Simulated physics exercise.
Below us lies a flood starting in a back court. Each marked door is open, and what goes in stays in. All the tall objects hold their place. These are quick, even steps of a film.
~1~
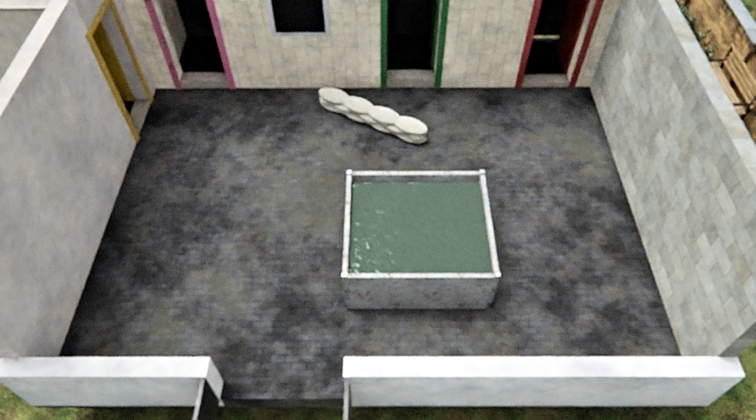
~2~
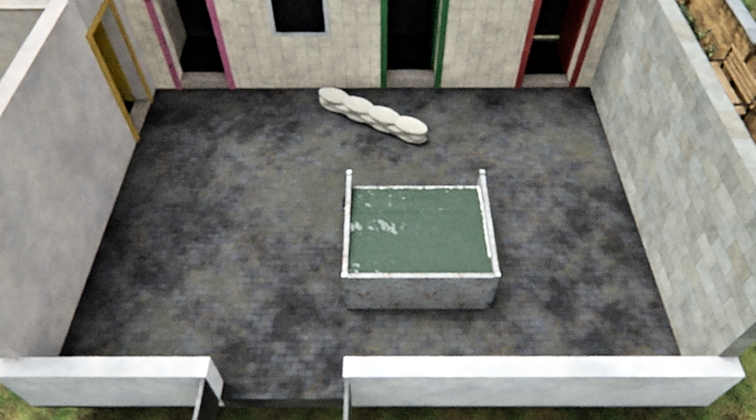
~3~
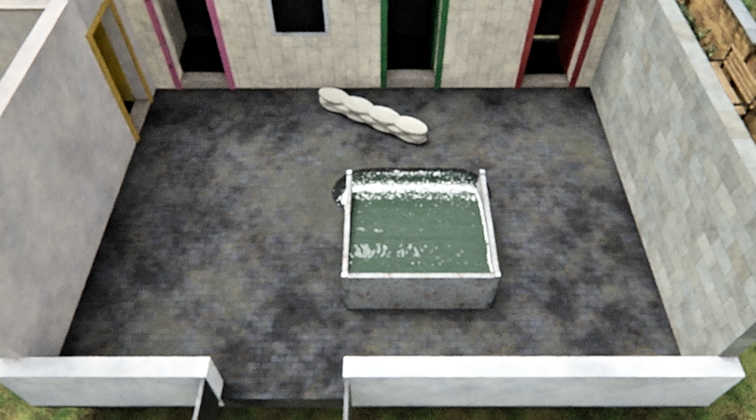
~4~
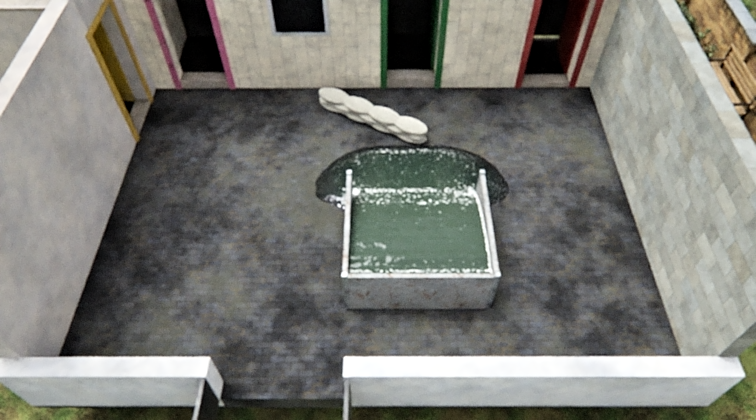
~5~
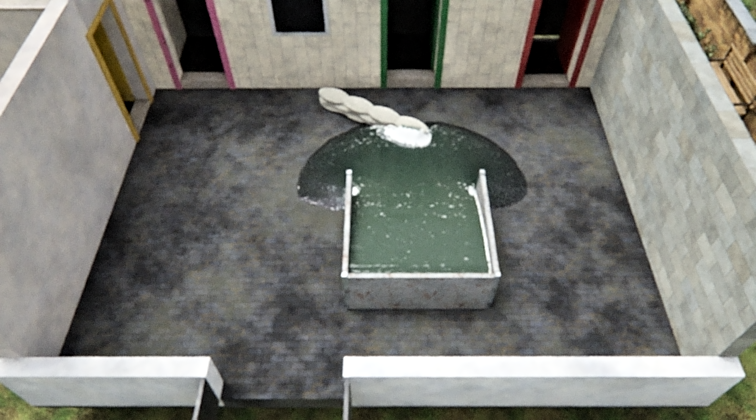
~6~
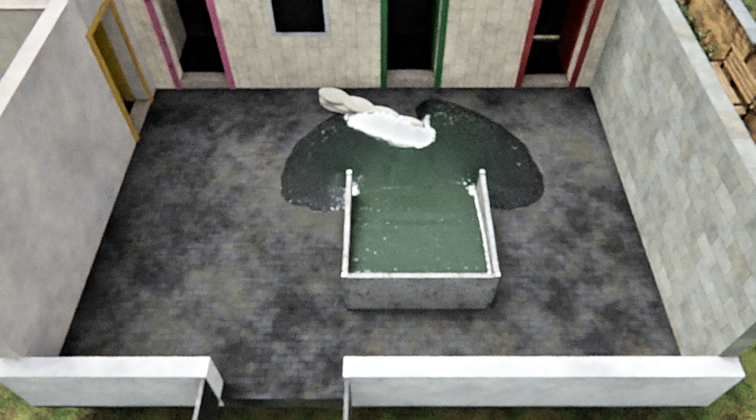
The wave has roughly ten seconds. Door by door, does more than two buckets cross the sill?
In the end: The red door floods; the pink door holds within the limit; the yellow door floods; the green door holds within the limit.
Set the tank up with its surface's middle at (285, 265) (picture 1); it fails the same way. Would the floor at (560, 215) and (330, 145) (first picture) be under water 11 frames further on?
As listed: Clear, awash.
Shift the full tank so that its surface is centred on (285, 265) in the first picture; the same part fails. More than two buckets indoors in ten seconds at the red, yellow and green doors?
In short: Red door stays under, yellow door is over, green door stays under.
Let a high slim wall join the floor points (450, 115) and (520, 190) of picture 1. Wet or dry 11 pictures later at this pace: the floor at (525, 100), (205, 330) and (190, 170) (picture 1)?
As listed: Covered, free of water, not flooded.
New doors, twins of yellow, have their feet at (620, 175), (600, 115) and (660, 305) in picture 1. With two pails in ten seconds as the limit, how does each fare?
As listed: Stays under, takes more, holds.
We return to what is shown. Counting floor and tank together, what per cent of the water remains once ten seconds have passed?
Some 88 per cent.
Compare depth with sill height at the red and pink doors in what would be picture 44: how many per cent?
Near 90 and 60 in a hundred.
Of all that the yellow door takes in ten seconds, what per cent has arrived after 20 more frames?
I make it 50 per cent.
A moment on, water covers 30 % of the floor; the red door not reached, the pink door not reached, the yellow door not reached, the green door wet at the sill, nothing in.
Next, water covers 35 % of the floor; the red door under two buckets in, the pink door wet at the sill, nothing in, the yellow door not reached, the green door wet at the sill, nothing in.
Then, water covers 50 % of the floor; the red door over two buckets in, the pink door wet at the sill, nothing in, the yellow door far over two buckets in, the green door under two buckets in.
Later, water covers 80 % of the floor; the red door over two buckets in, the pink door under two buckets in, the yellow door far over two buckets in, the green door under two buckets in.
In the end, water covers 95 % of the floor; the red door over two buckets in, the pink door under two buckets in, the yellow door far over two buckets in, the green door under two buckets in.
